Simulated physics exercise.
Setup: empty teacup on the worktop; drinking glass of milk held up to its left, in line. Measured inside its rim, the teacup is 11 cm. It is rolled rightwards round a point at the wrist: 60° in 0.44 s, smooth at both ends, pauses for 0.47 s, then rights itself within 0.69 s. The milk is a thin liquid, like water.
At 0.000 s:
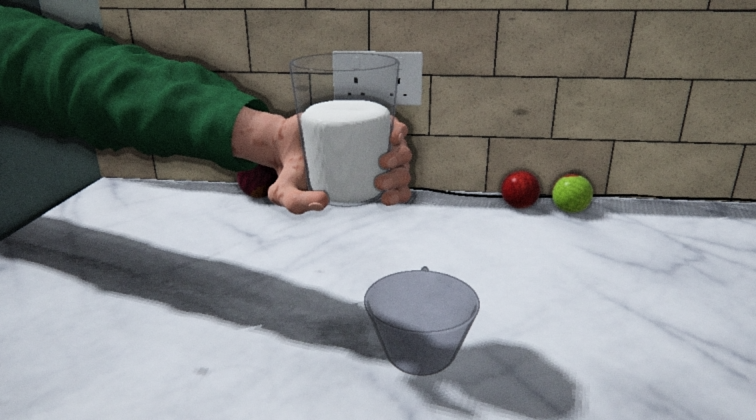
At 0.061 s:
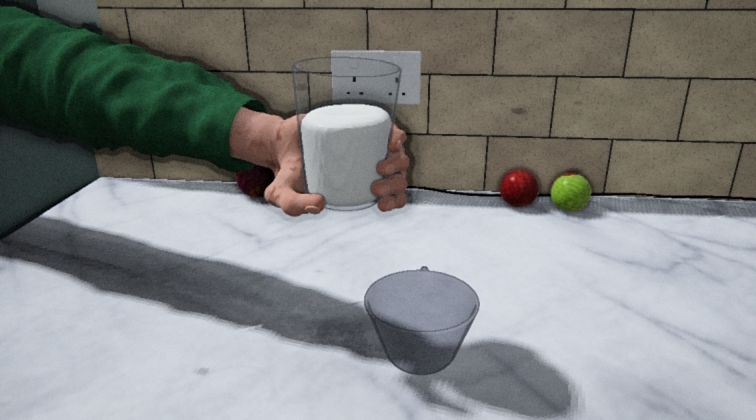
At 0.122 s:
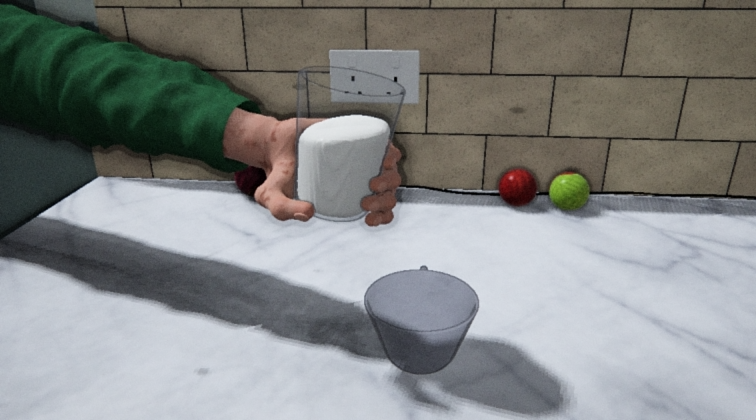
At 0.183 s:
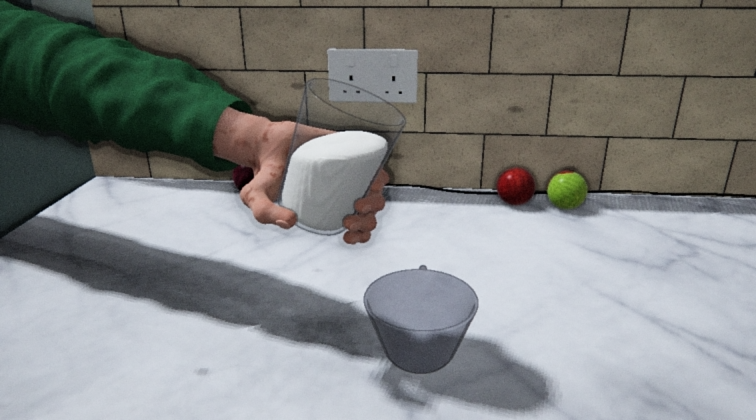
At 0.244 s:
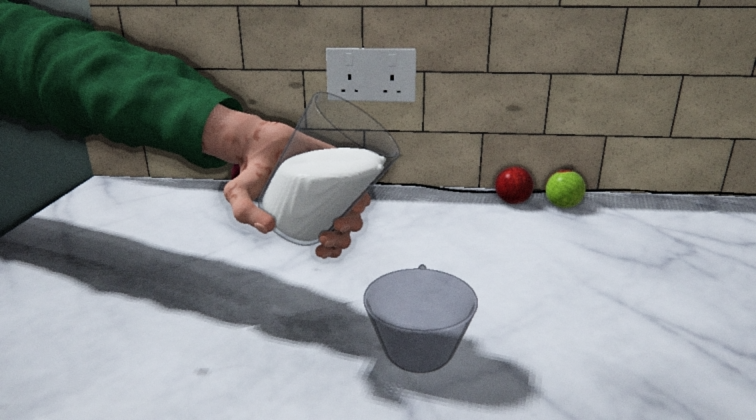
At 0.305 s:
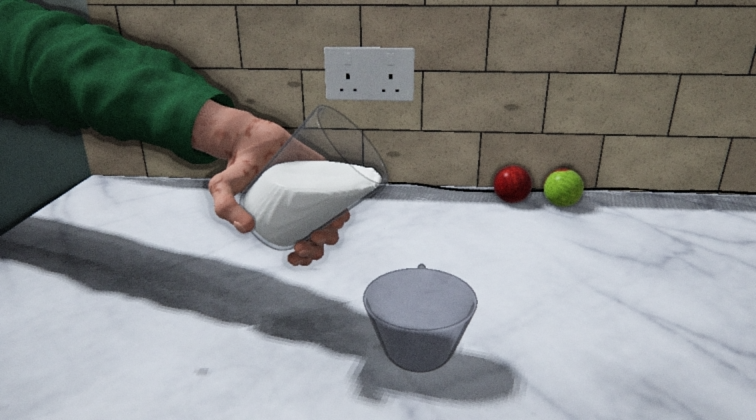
Hand in a green sleeve tilting a clear glass of white liquid rightwards and lowering it beside an empty cup on marble.
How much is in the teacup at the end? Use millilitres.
About 45 ml.
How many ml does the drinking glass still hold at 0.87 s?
240 ml.
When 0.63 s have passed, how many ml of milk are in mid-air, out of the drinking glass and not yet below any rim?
About 20 ml.
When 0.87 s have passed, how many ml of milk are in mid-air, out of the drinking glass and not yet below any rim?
15 ml or thereabouts.
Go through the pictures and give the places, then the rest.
The first frame shows tilt 0°; pouring edge (397, 65); surface from (319, 108) to (377, 111); the teacup's rim runs from (366, 297) to (479, 304).
The second frame shows tilt 3°; pouring edge (399, 73); surface from (319, 113) to (378, 114).
The third frame shows tilt 11°; pouring edge (403, 94); surface from (315, 130) to (378, 123).
The fourth frame shows tilt 22°; pouring edge (404, 124); surface from (304, 149) to (376, 140).
The fifth frame shows tilt 35°; pouring edge (398, 155); surface from (286, 162) to (373, 157).
The sixth frame shows tilt 47°; pouring edge (386, 181); surface from (262, 180) to (373, 175).
After 0.63 s the tilt is 60° and the teacup has 0 ml, the drinking glass 270 ml, and 0 ml is on the worktop.
After 0.87 s the tilt is 60° and the teacup has 30 ml, the drinking glass 240 ml, and 0 ml is on the worktop.
After 1.12 s the tilt is 47° and the teacup has 45 ml, the drinking glass 235 ml, and 5 ml is on the worktop.
After 1.39 s the tilt is 12° and the teacup has 45 ml, the drinking glass 235 ml, and 10 ml is on the worktop.
In the end the teacup has 45 ml, the drinking glass 235 ml, and 10 ml is on the worktop.
